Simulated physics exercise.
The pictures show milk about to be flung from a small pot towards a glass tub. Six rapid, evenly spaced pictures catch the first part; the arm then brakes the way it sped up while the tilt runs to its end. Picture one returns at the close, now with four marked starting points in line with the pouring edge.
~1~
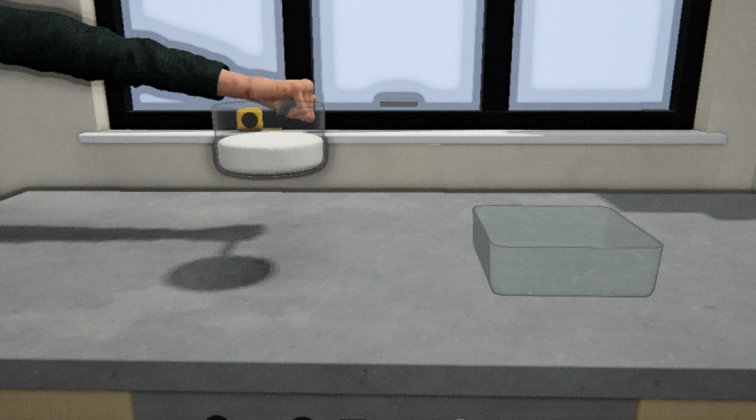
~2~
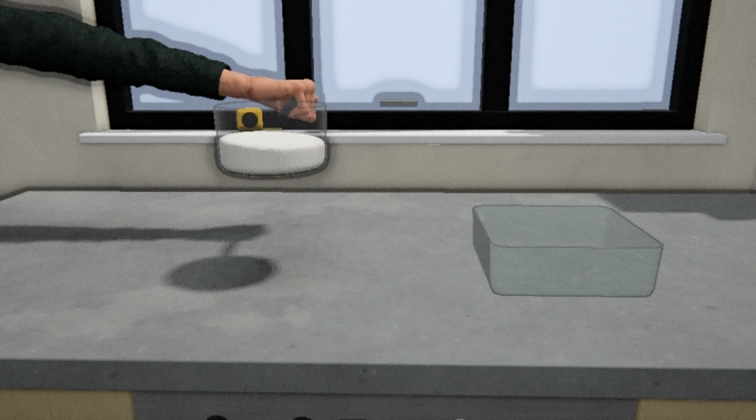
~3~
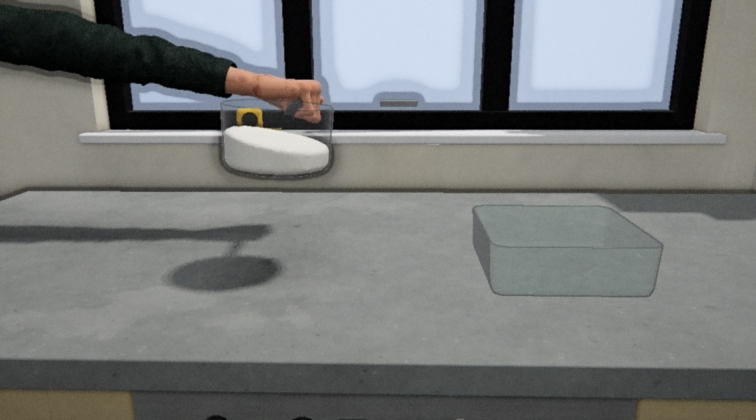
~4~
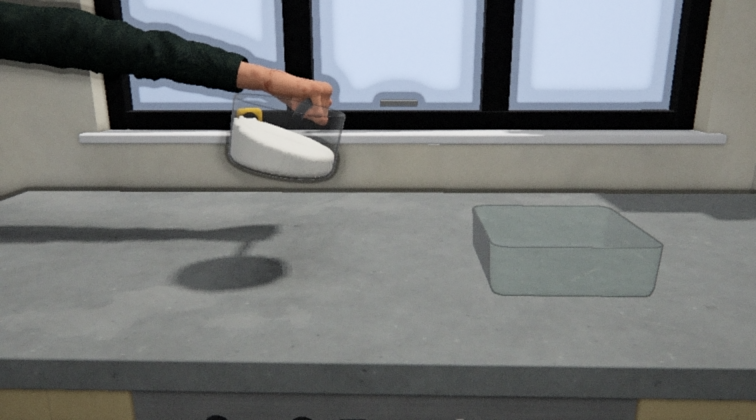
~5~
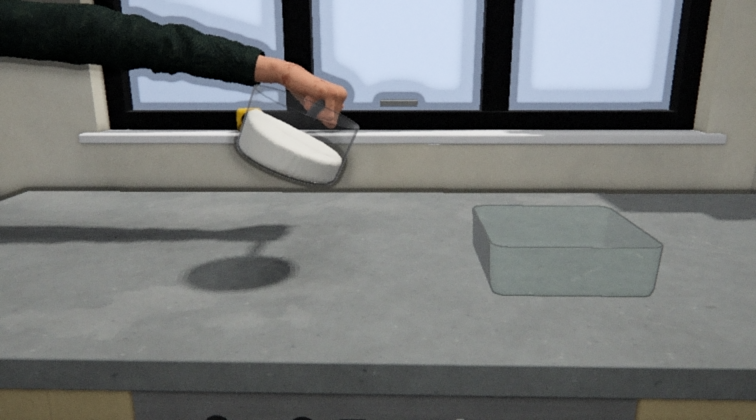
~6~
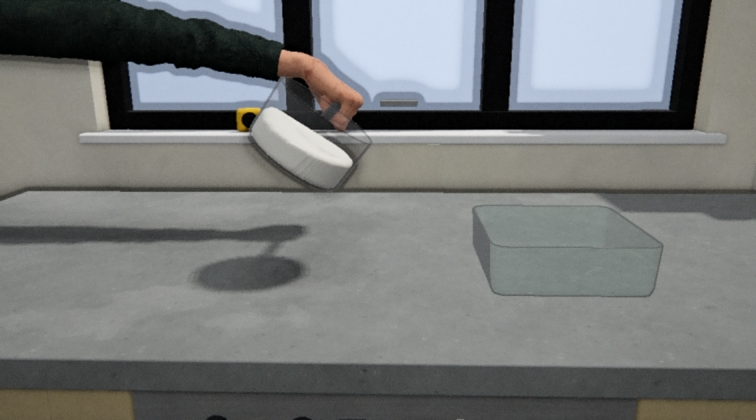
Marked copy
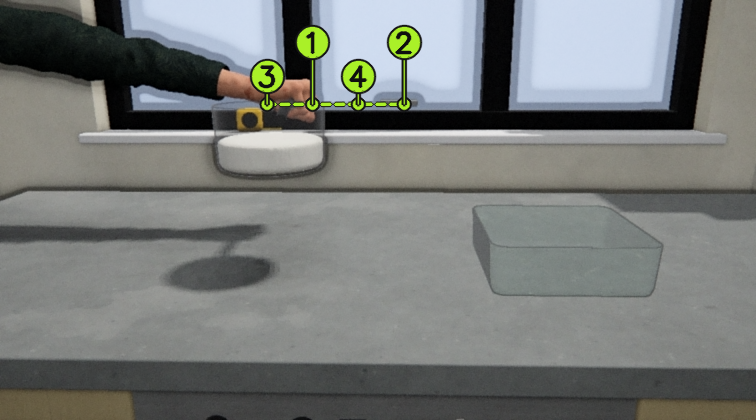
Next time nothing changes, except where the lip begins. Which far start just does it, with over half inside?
Use dot 4.
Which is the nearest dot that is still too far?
Dot 1.
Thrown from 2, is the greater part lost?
No.
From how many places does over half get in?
Two.
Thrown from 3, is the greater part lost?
Yes, it does.
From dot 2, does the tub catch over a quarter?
Yes, it does.
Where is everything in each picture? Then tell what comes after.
Upright, lip at (322, 104); tub from (489, 293) to (652, 295); nothing has left yet.
Upright, lip at (324, 104); nothing has left yet.
Tipped about 4°, lip at (331, 107); nothing has left yet.
Tipped about 11°, lip at (343, 115); nothing has left yet.
Tipped about 23°, lip at (357, 127); nothing has left yet.
Tipped about 37°, lip at (371, 142); nothing has left yet.
On the marked copy, 1 at (312, 104); 2 at (404, 104); 3 at (267, 104); 4 at (358, 104).
Choosing 1, about 14 % lands in the tub, 80 % falls short and 6 % goes beside or beyond.
Choosing 2, about 62 % lands in the tub, 5 % falls short and 33 % goes beside or beyond.
Choosing 3, about 0 % lands in the tub, 100 % falls short.
Choosing 4, about 61 % lands in the tub, 8 % falls short and 31 % goes beside or beyond.
